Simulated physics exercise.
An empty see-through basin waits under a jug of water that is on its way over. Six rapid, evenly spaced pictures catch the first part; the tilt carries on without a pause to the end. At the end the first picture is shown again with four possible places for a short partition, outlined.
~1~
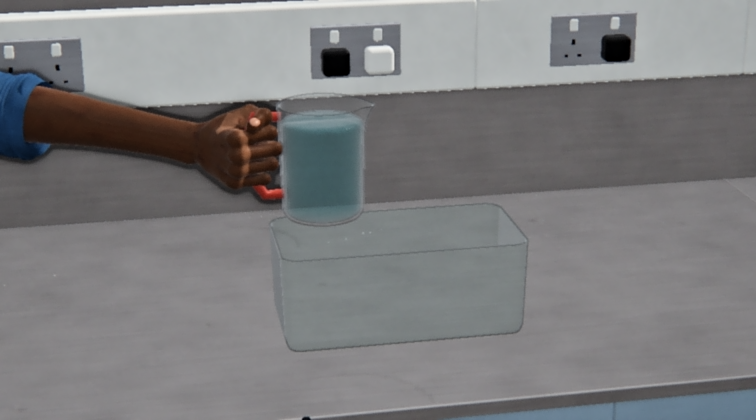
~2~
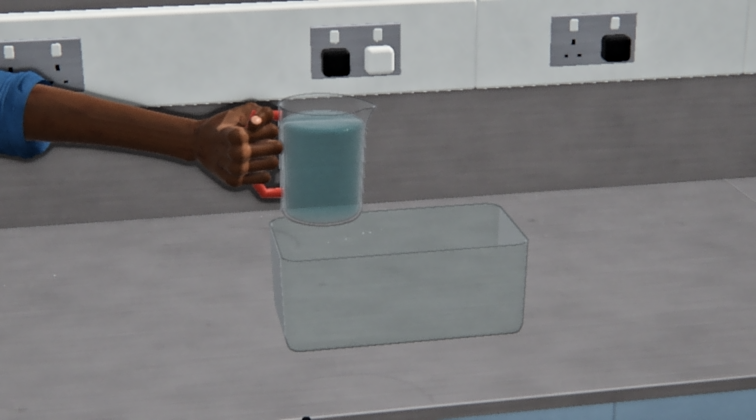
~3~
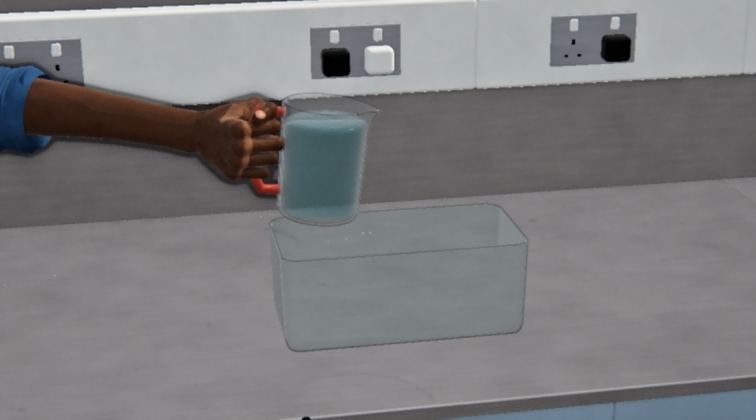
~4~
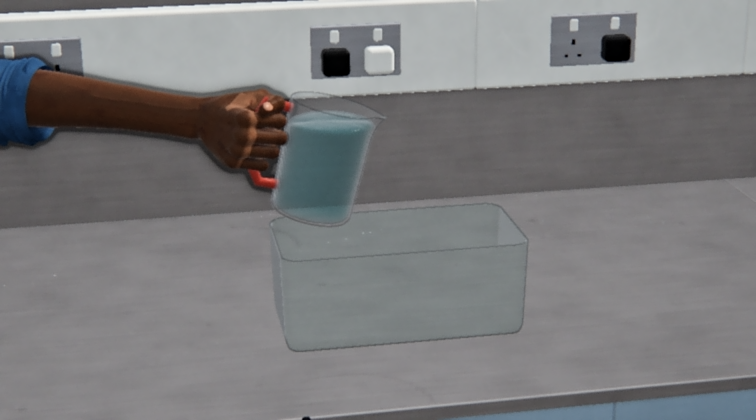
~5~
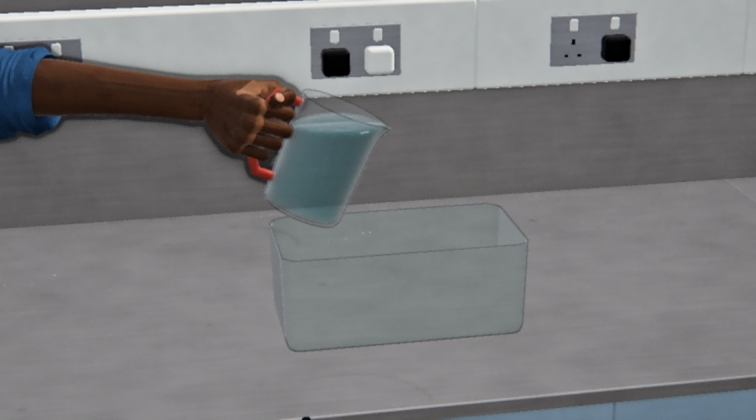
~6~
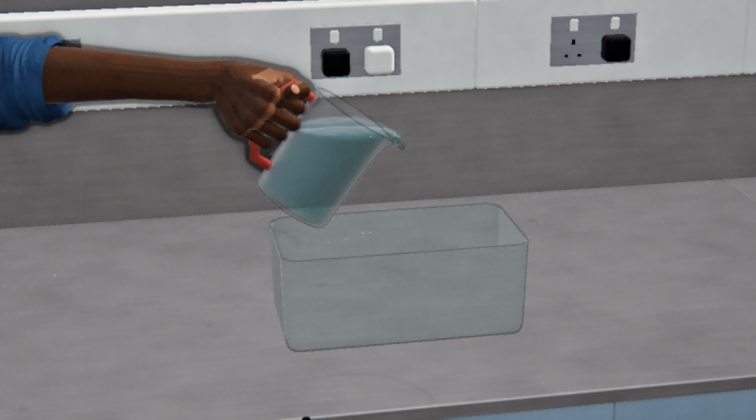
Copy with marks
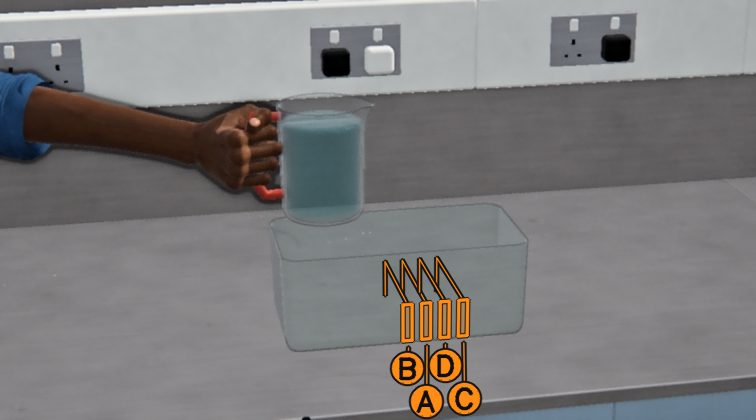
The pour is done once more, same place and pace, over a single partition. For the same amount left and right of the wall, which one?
Best: D.
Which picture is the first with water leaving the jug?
In picture 6.
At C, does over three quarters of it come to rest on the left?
Yes, it does.
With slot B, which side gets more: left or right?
The right one.
On the marked copy, A at (426, 345); B at (408, 347); C at (463, 342); D at (445, 344).
If A is chosen, about 23 % ends left of the wall and 77 % right of it.
If B is chosen, about 5 % ends left of the wall and 95 % right of it.
If C is chosen, about 83 % ends left of the wall and 15 % right of it.
If D is chosen, about 52 % ends left of the wall and 47 % right of it.
